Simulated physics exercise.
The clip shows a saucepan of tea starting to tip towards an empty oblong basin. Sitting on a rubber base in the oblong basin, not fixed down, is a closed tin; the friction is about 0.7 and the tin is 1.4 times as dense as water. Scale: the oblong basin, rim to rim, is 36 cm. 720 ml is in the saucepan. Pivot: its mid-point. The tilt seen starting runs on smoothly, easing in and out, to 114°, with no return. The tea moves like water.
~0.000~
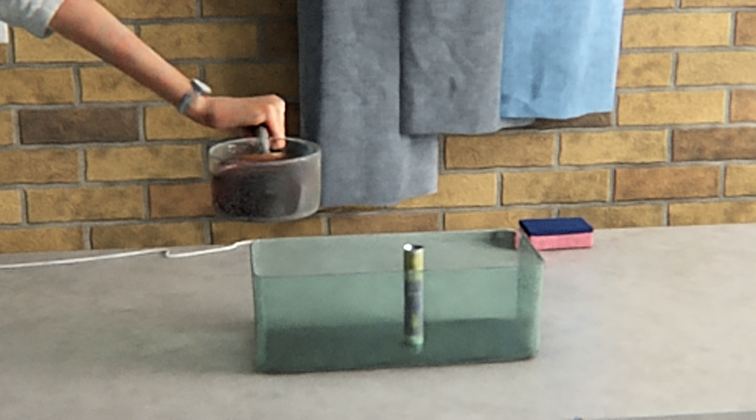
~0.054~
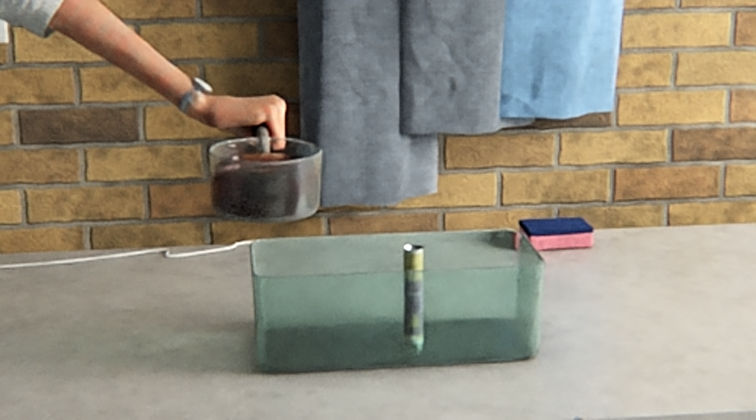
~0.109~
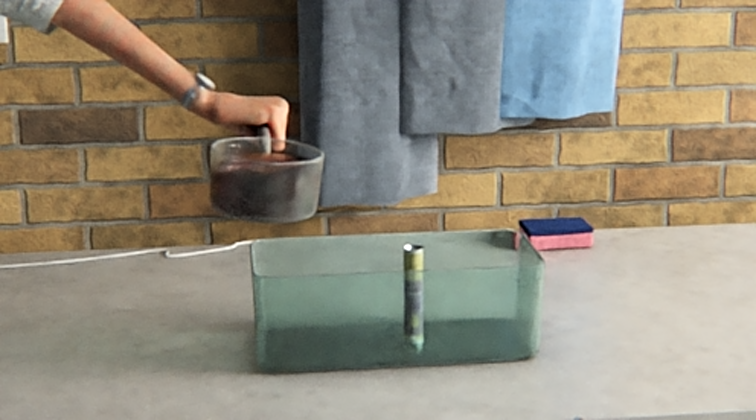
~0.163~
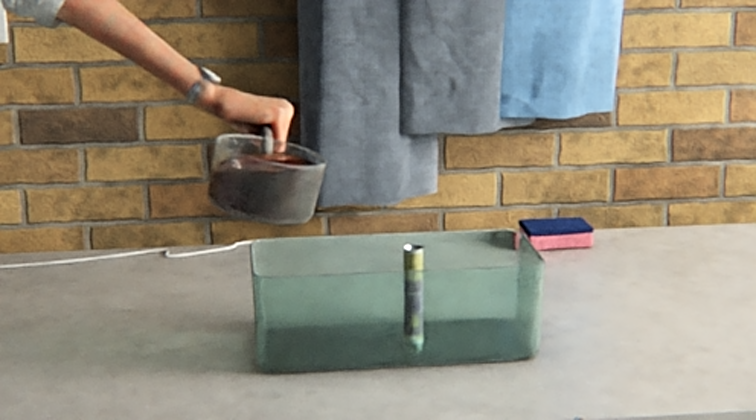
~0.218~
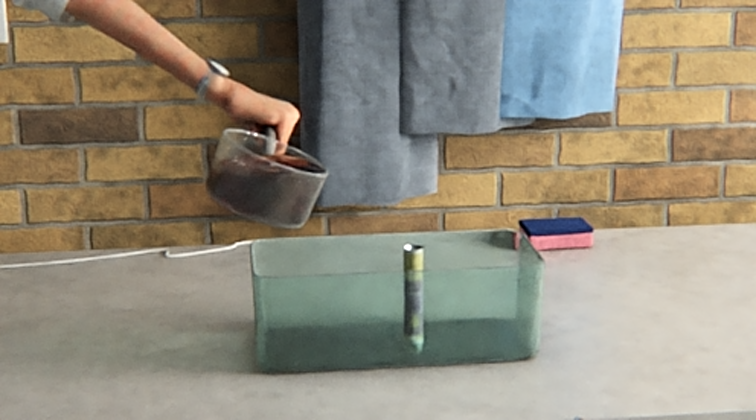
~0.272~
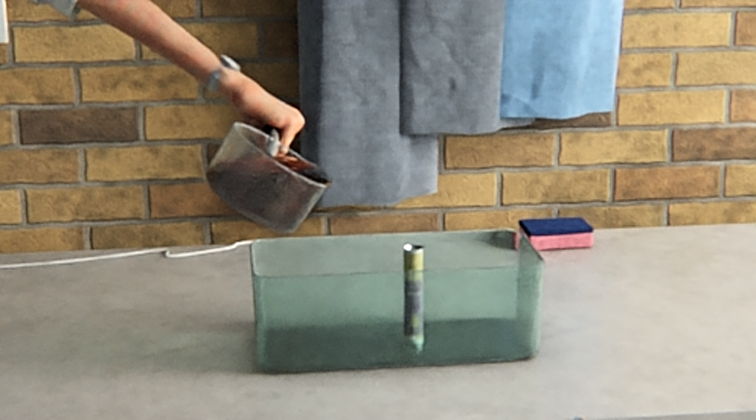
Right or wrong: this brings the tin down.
Wrong, the tin stays up.
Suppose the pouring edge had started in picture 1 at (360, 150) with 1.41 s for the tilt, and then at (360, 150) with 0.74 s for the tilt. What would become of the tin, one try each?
Try 1: Still standing; try 2: Still standing.
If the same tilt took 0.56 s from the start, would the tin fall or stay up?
Well, the tin simply holds firm.
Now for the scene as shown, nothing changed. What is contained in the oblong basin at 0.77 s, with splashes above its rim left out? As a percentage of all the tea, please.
Reading: Approx. 94 %.
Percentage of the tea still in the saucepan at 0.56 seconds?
Remaining: Near 26 % of the total.
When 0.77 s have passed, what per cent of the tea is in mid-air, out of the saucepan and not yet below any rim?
Close to 3 in every hundred parts.
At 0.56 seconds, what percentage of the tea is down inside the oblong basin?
Near 46 in a hundred.
After 0.56 s the tilt is 98° and 26 per cent is still to pour; the tin stands where it began.
After 0.77 s the tilt is 114° and 3 per cent is still to pour; the tin stands where it began.
After 1.00 s the tilt is 114° and 0 per cent is still to pour; the tin stands where it began.
After 1.24 s the tilt is 114° and 0 per cent is still to pour; the tin stands where it began.
In the end the tin stands where it began.
